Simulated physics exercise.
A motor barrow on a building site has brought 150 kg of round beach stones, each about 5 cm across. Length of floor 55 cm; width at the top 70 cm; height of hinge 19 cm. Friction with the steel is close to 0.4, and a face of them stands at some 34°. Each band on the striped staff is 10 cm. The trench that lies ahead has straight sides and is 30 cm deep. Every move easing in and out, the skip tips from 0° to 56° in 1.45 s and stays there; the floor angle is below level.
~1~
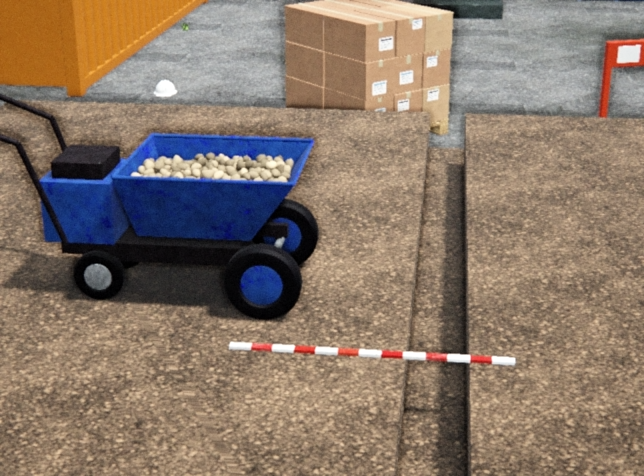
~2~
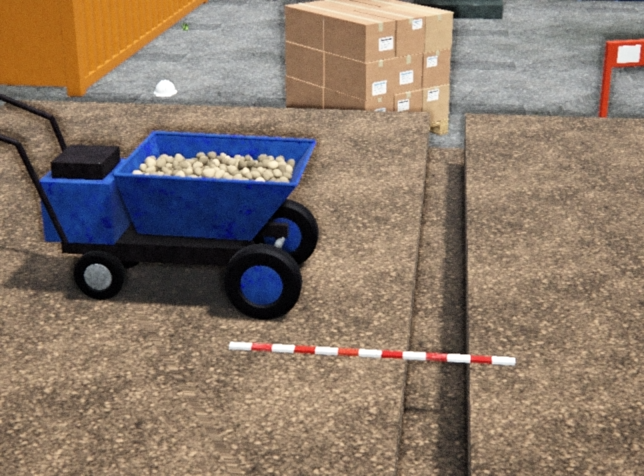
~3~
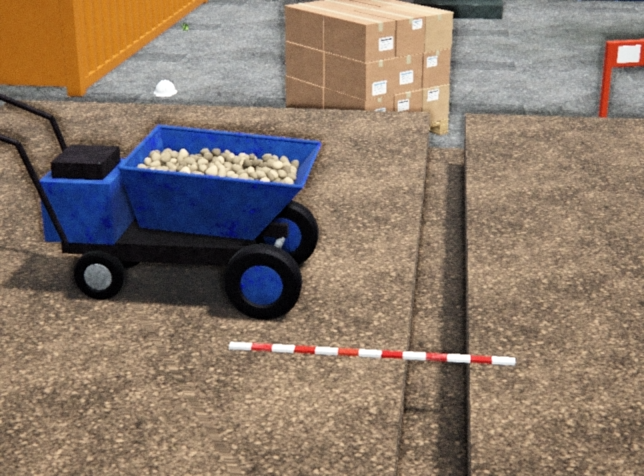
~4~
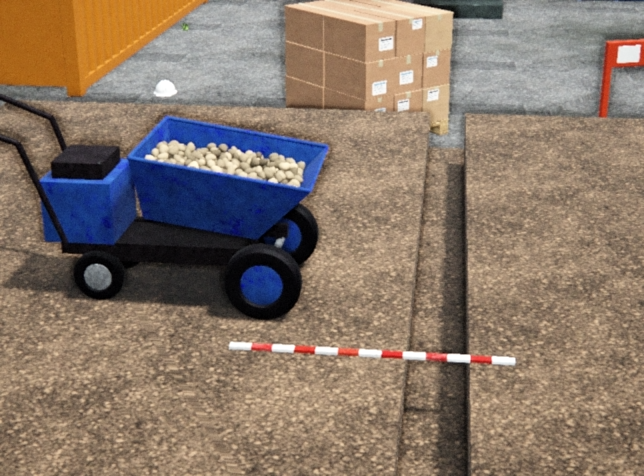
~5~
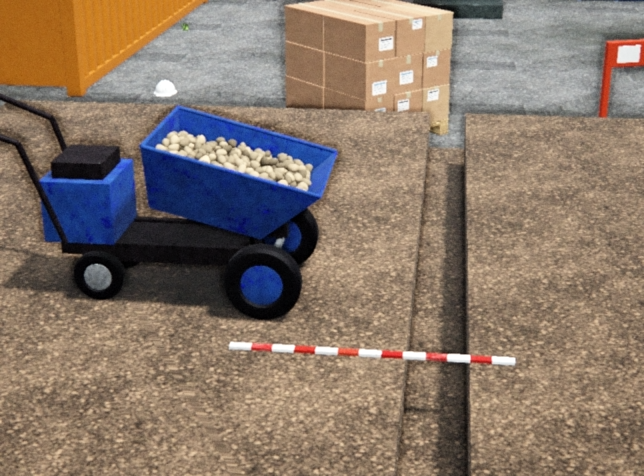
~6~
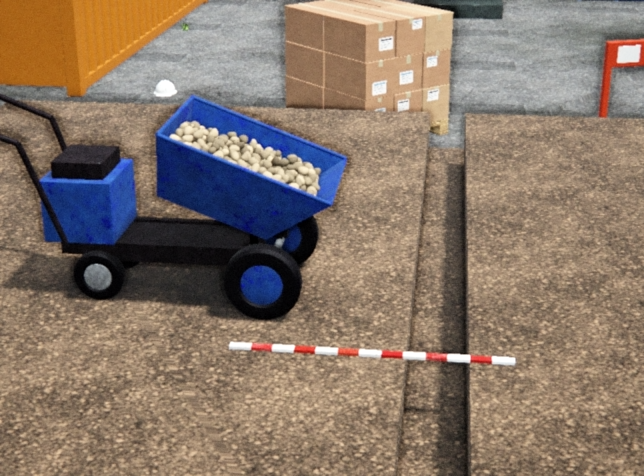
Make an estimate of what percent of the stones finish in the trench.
About 47 percent.
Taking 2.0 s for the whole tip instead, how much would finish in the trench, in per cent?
Near 45 per cent.
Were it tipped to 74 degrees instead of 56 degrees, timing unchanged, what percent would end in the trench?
About 90 per cent would end up in the trench.
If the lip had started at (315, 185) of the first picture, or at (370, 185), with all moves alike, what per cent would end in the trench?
The first start gives about 60 per cent, the second about 30.
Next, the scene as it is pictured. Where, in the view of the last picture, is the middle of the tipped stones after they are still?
I'd point to around (430, 334).
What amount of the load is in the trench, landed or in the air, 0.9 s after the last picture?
About 5%.
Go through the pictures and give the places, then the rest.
Lip at (294, 184), floor tilted 0°, highest stones at (222, 165), in the first picture.
The skip is at 1°, its lip at (296, 185); the top of the load is at (214, 164), in the second picture.
Lip at (302, 187), floor tilted 4°, highest stones at (176, 158), in the third picture.
Lip at (310, 191), floor tilted 9°, highest stones at (179, 150), in the fourth picture.
The skip is at 14°, its lip at (320, 197); the top of the load is at (182, 140), in the fifth picture.
The skip is at 21°, its lip at (331, 205); the top of the load is at (191, 131), in the sixth picture.
Then, 0.5 s after the last picture the floor is at 47°, 100 % in the skip; the foremost stones are at (355, 218).
Then, 0.9 s after the last picture the floor is at 56°, 86 % in the skip, 10 % short of the trench, 4 % in the trench; the foremost stones are at (440, 328).
Then, 1.3 s after the last picture the floor is at 56°, 61 % in the skip, 13 % short of the trench, 25 % in the trench; the foremost stones are at (464, 334).
Then, 3.2 s after the last picture the floor is at 56°, 37 % in the skip, 17 % short of the trench, 47 % in the trench; the foremost stones are at (466, 339).
